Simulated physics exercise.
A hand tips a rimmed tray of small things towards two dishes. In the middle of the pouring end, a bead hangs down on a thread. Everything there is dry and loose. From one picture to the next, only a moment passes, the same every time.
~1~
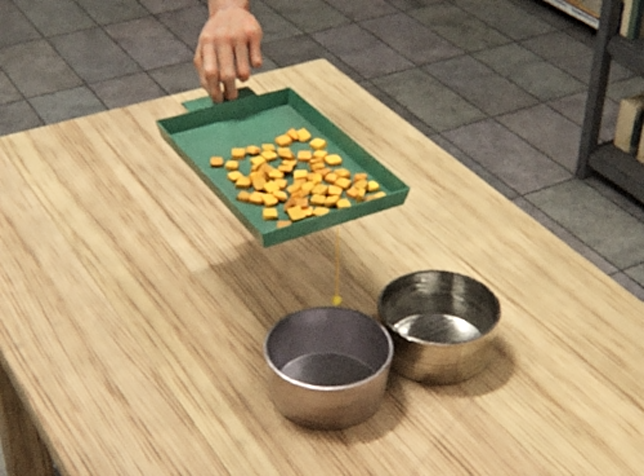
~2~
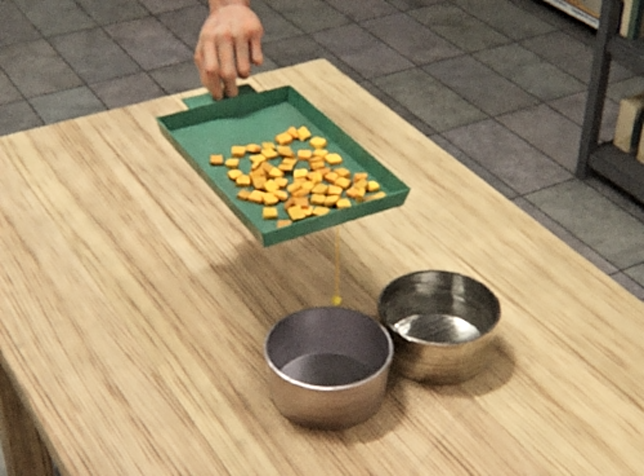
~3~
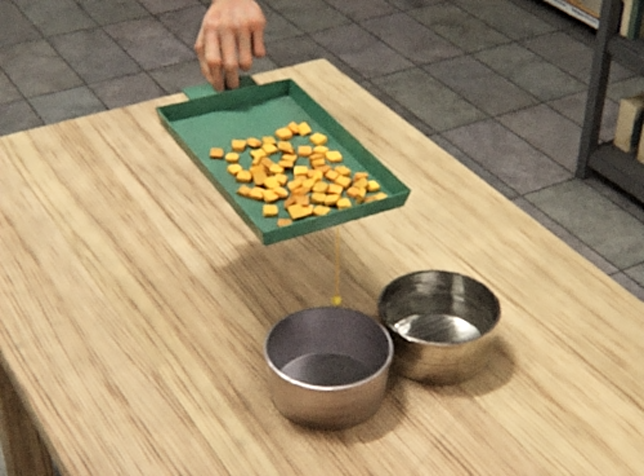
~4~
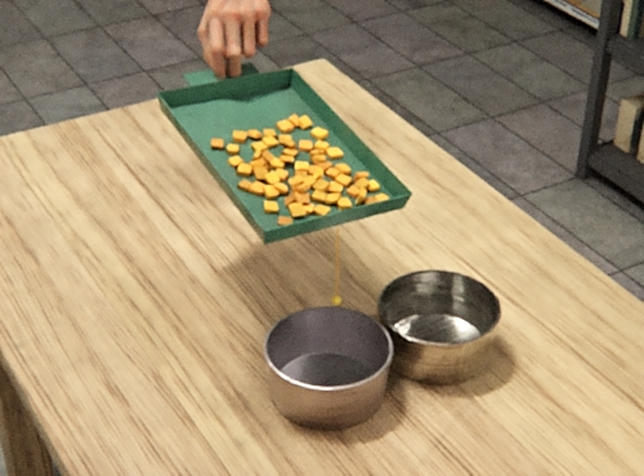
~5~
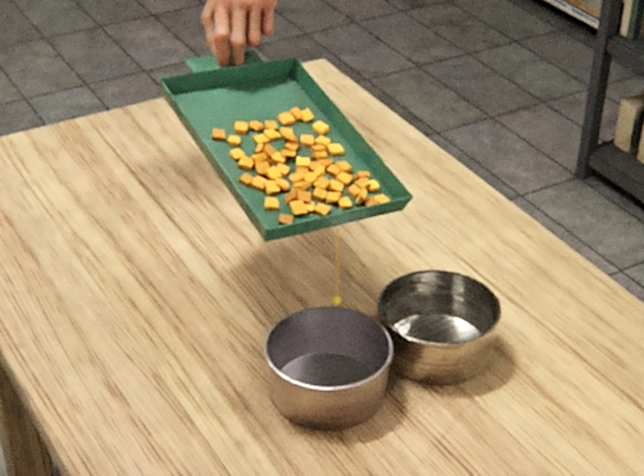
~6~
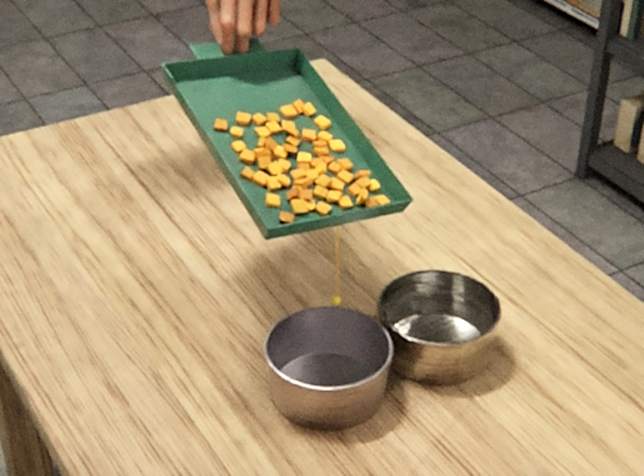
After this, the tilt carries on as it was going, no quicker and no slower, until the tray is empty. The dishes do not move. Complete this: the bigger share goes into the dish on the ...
Right.
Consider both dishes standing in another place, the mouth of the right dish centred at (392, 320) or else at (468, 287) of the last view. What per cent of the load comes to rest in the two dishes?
Close to 90 in a hundred, followed by close to 80 in a hundred.
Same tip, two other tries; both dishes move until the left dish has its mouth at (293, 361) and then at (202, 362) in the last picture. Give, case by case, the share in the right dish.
It comes to roughly 90 per cent in one try and roughly 10 per cent in the next.
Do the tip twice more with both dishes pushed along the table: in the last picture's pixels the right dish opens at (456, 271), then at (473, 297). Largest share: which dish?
Result for the first try: The dish on the left side; for the second: The dish on the left side.
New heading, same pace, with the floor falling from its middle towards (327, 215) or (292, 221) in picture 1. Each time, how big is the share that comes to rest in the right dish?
You'd get 30 per cent the first time and 0 per cent the second time.
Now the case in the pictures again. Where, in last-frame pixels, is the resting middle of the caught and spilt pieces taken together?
The centre settles at about (411, 349).
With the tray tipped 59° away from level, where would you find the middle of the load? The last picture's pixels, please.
Load centre: Approx. (353, 181).
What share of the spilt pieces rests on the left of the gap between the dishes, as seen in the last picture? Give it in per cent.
It comes to 80 per cent or so.
Soon, tray tipped steeply; all on the tray.
A while on, tray tipped right over; most on the tray; a stray few in the right dish; a small part in the air.
Towards the end, tray tipped past a quarter turn; a small part in the left dish; about two thirds in the right dish; about a quarter outside both.
Finally, tray tipped past a quarter turn; a small part in the left dish; about two thirds in the right dish; about a quarter outside both.
